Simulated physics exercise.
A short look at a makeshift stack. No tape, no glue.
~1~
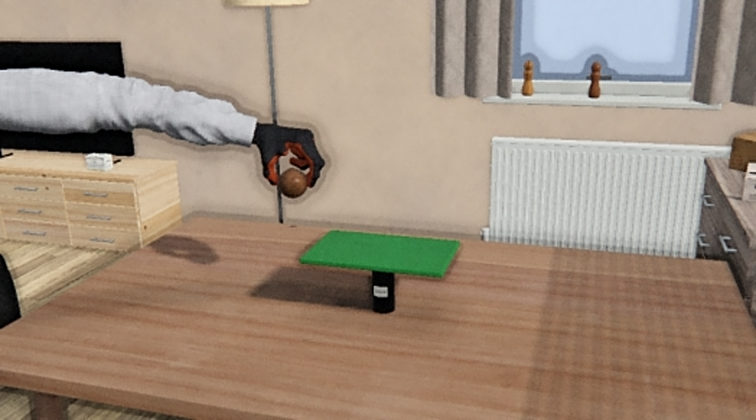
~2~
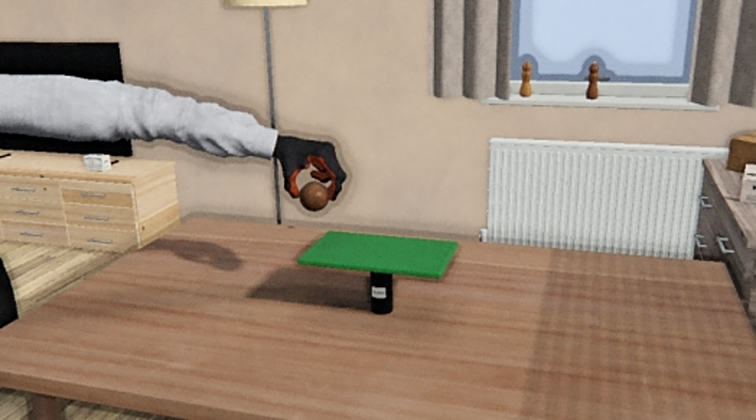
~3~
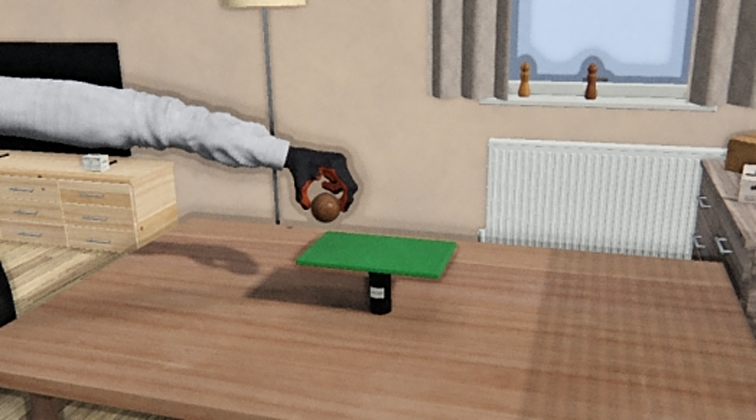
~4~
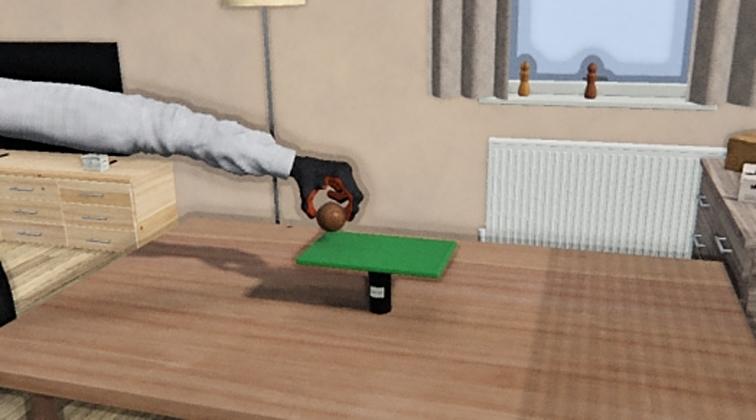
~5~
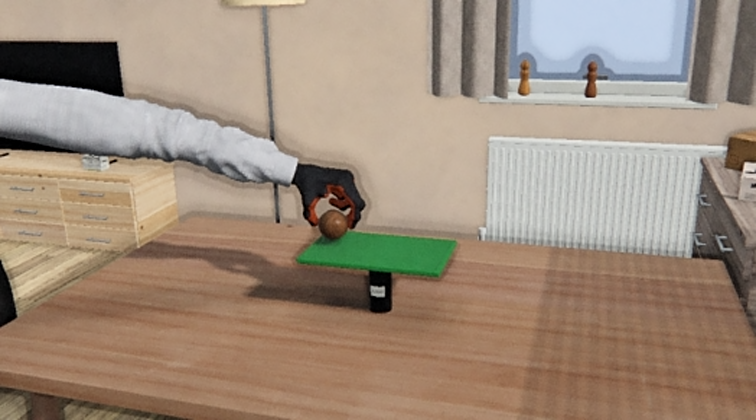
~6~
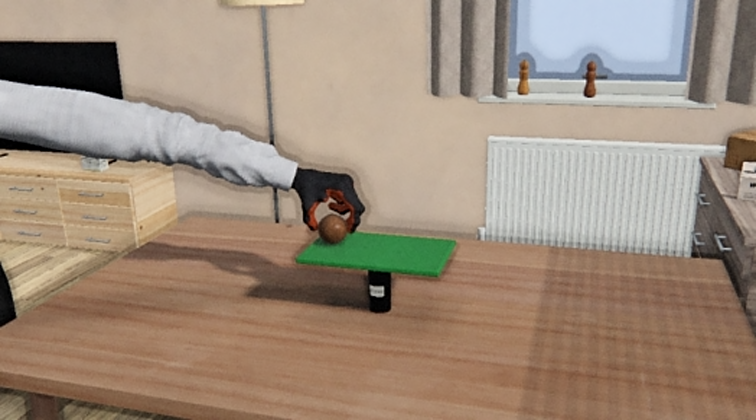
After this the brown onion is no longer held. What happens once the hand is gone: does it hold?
The stack loses its balance.
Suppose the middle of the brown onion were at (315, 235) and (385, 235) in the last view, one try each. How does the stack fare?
First try: It gives way; second try: It holds.
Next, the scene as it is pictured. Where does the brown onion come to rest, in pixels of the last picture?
Near (312, 285).
Then, 0.50 s past the last view, brown onion now fallen; green lid rocked 56° from its first pose.
Then, 0.80 s past the last view, green lid now fallen; black shaker rocked 68° from its first pose.
Then, 0.90 s past the last view, black shaker on its side.
Finally, fallen, black shaker, brown onion and green lid. Final places as the last picture's camera would see them, brown onion near (312, 285). The stack comes apart.
